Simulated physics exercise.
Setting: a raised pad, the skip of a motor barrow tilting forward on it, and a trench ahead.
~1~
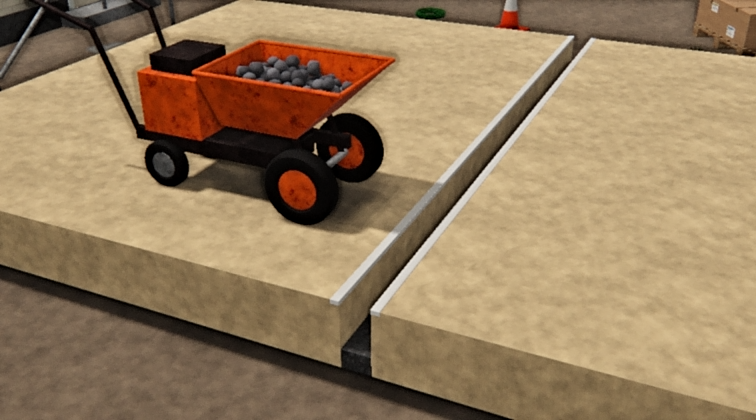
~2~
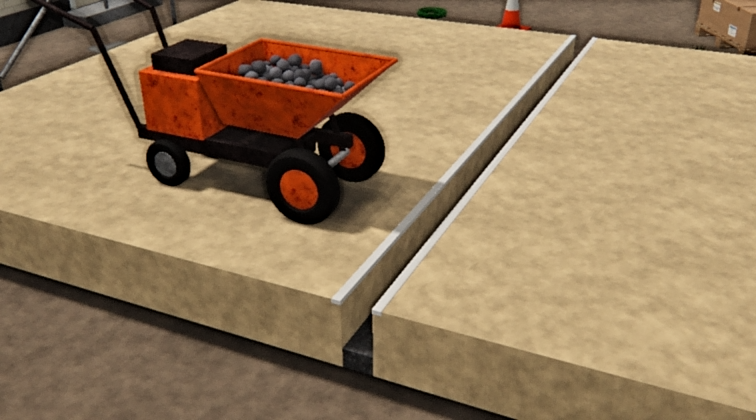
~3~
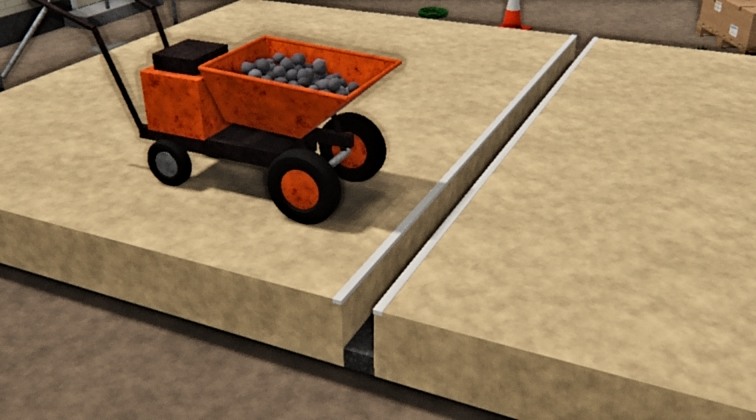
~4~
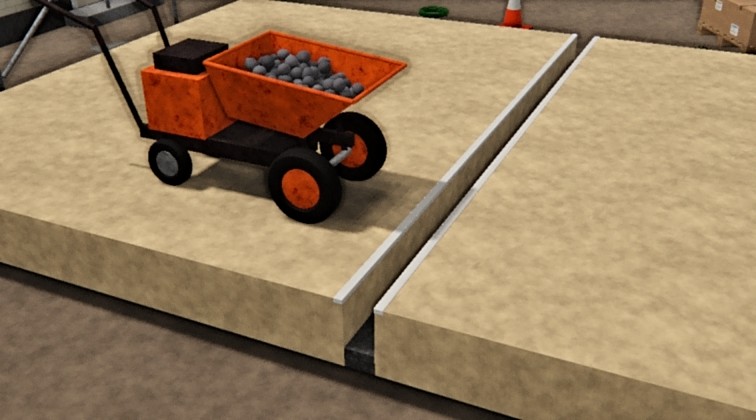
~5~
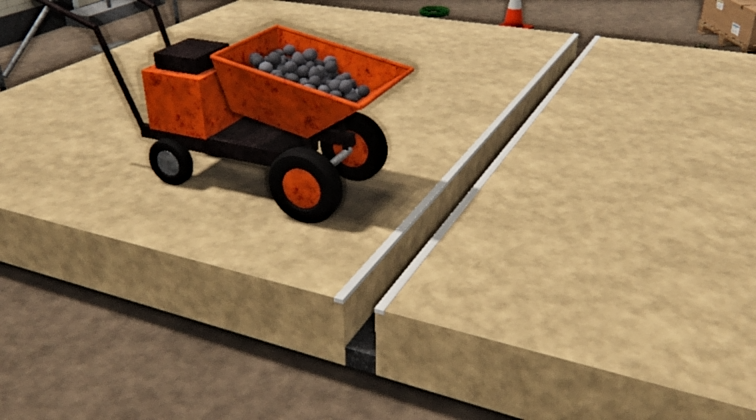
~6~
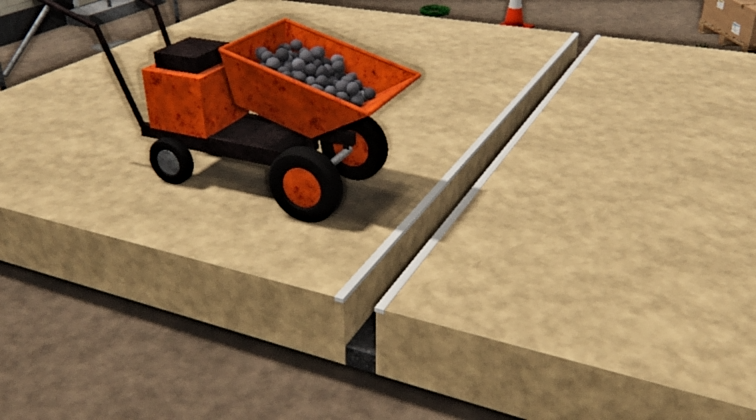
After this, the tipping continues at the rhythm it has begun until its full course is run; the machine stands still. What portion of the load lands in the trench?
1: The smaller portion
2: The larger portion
Option 1: The smaller portion.
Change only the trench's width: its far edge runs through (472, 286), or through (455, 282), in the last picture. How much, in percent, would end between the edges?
First one: 100 per cent; second one: 100 per cent.
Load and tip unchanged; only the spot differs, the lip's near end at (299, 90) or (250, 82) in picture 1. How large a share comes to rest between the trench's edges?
You'd get around 50 in a hundred, then 10 in a hundred.
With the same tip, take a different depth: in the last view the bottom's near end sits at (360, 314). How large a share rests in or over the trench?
Estimate: Approx. 10 in a hundred.
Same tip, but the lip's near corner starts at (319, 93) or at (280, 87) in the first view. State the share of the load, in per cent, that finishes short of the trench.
First try: Some 0 %; second try: 30 %.
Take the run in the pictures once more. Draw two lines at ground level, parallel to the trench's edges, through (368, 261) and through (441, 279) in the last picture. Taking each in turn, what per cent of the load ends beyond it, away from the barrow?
Estimate, first then second: 80 %, 30 %.
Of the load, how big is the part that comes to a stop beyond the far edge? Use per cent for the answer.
About 55 %.
Soon, skip tipped steeply; all in the skip.
A while on, skip tipped right over; about two thirds in the skip; a small part in or heaped over the trench; about a quarter beyond it; a stray few falling.
Towards the end, skip tipped right over; about a quarter in the skip; about a quarter in or heaped over the trench; about half beyond it.
Finally, skip tipped right over; about a quarter in the skip; about a quarter in or heaped over the trench; about half beyond it.
